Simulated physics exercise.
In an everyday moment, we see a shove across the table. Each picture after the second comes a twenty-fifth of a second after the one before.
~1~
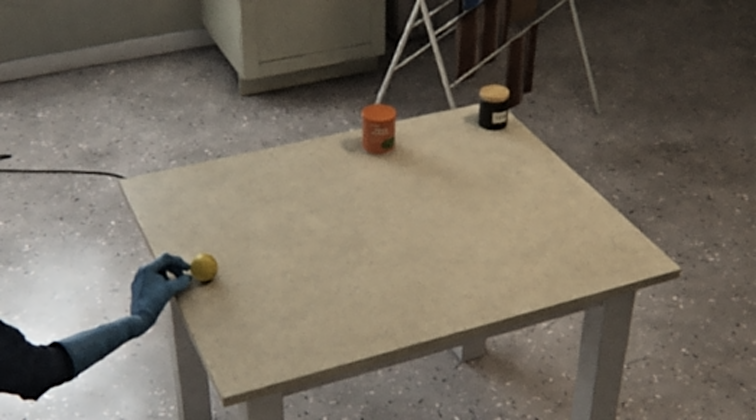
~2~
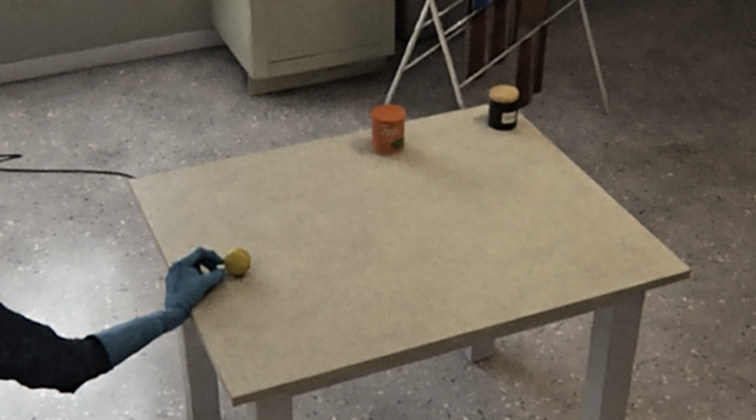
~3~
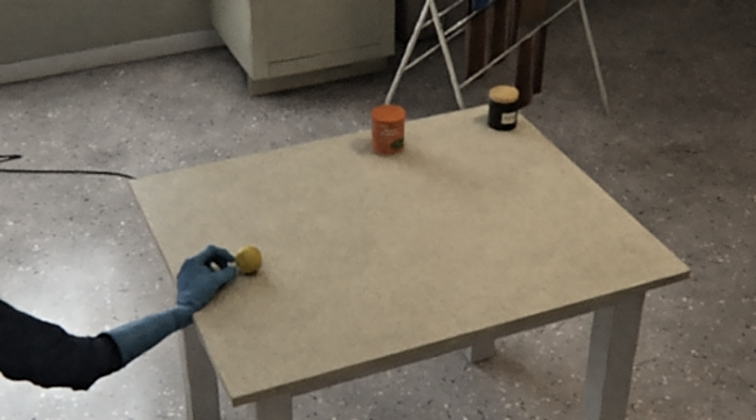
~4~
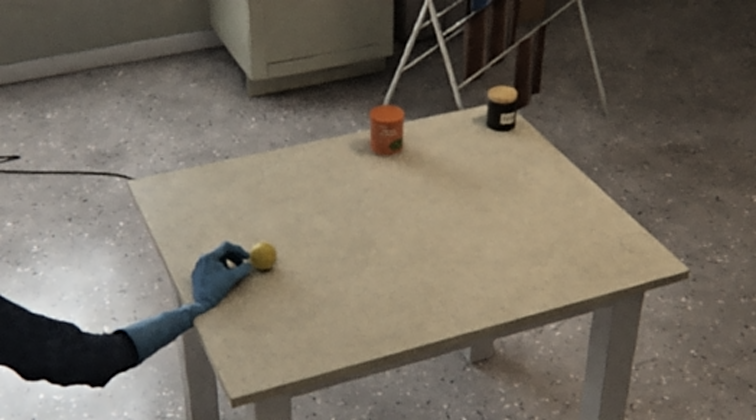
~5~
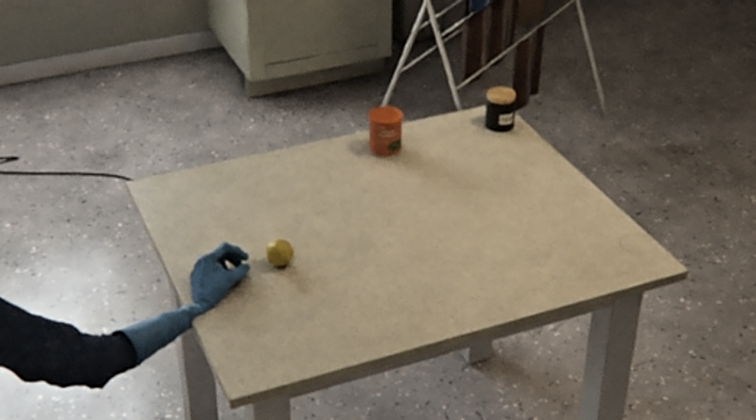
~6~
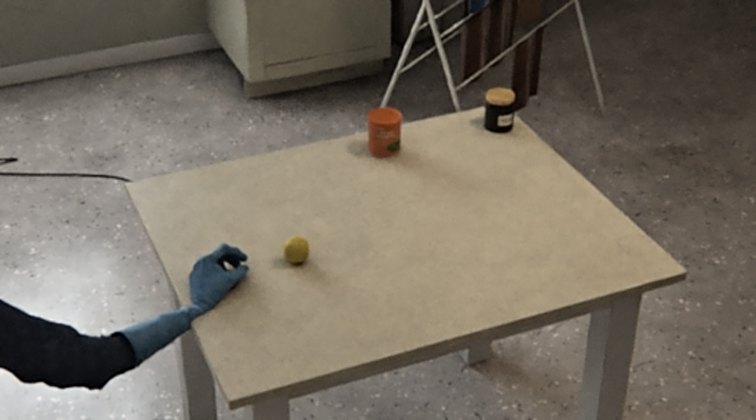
Yellow lemon moving rightward across a table, pushed by a blue-gloved hand, then rolling ahead as the hand stays behind.
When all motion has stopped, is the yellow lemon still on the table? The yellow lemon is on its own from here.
Looks to me like it has gone overboard from the table.
Then, 0.30 s after the last picture, yellow lemon rolled well along near (419, 220).
Then, 0.80 s after the last picture, yellow lemon rolled well along near (594, 177).
Then, 1.20 s after the last picture, yellow lemon now off the table.
By the end, off the table, yellow lemon.
